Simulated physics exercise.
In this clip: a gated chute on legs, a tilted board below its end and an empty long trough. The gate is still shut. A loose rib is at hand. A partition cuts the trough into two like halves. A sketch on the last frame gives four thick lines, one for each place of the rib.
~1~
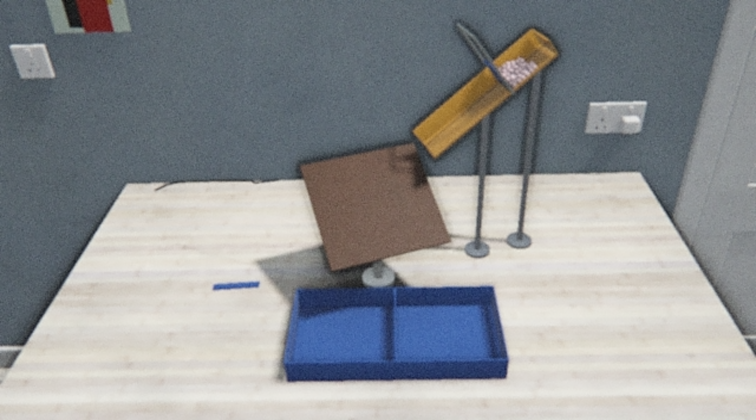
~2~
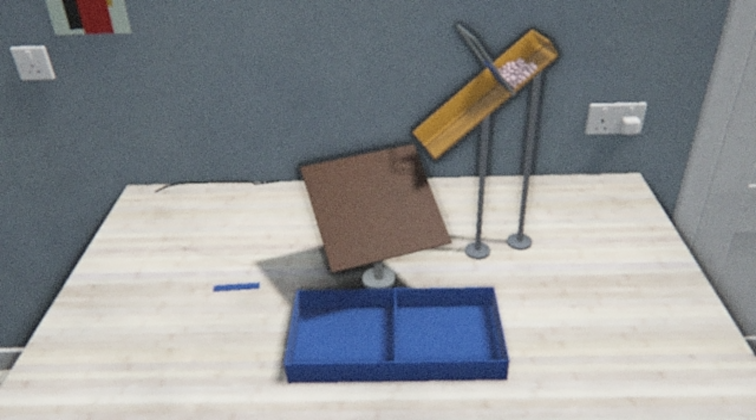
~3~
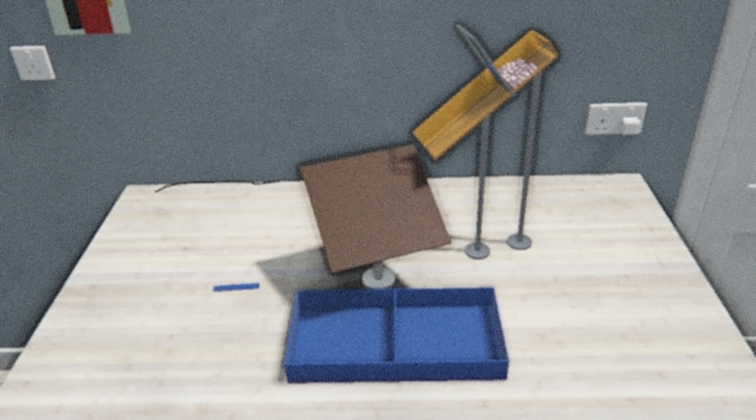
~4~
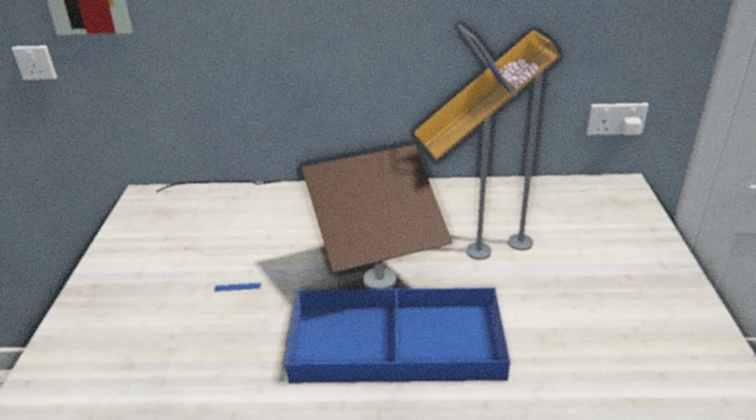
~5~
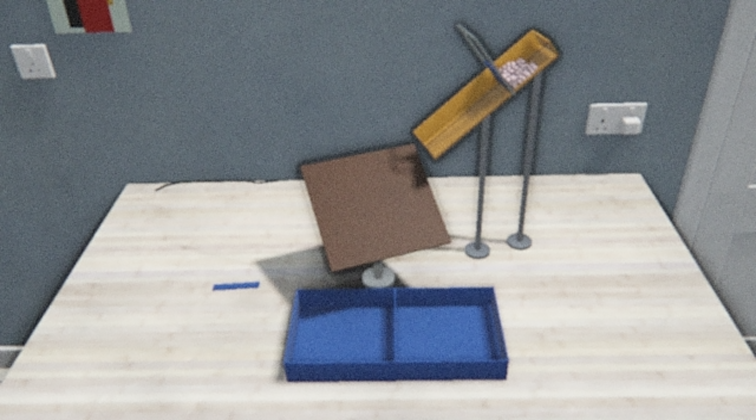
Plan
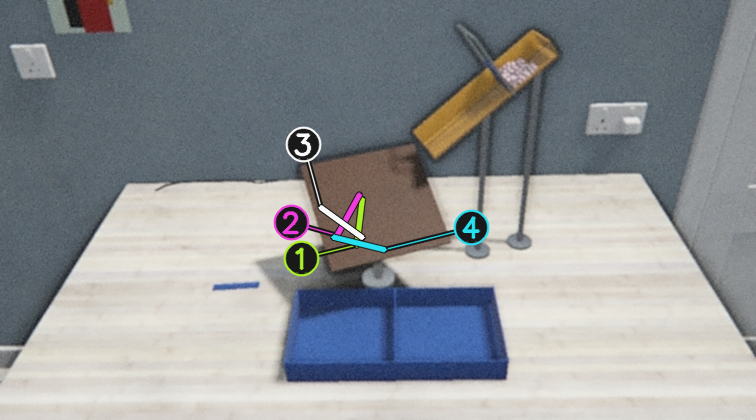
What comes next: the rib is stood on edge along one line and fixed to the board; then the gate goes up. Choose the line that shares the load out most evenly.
Go for 3.
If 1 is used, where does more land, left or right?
The left half.
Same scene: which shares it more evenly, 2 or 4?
The answer is 4.
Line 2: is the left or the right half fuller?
More lands on the left.
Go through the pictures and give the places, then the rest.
The first frame shows load behind the gate (511, 71), sugar pearls; lip of the chute (429, 150), sloping fairly steeply.
The second frame shows middle of the board (375, 204), tilted fairly steeply; middle of its low edge (394, 257); of its high edge (358, 155).
The third frame shows front corners of the trough (285, 364) and (509, 361); front end of its middle wall (396, 362); gate still shut (493, 70).
The fourth frame shows middle of the load (513, 73); lip (430, 152).
The fifth frame shows middle of the load (512, 72); lip (429, 151).
On the marked copy, line 1 from (362, 199) to (356, 245); line 2 from (359, 195) to (337, 235); line 3 from (321, 207) to (362, 237); line 4 from (333, 237) to (384, 249).
Choosing 1, of what is caught, the larger part in the left half, about a tenth in the right.
Choosing 2, of what is caught, the larger part in the left half, about a tenth in the right.
Choosing 3, of what is caught, roughly half in the left half, roughly half in the right.
Choosing 4, of what is caught, roughly a quarter in the left half, the larger part in the right.
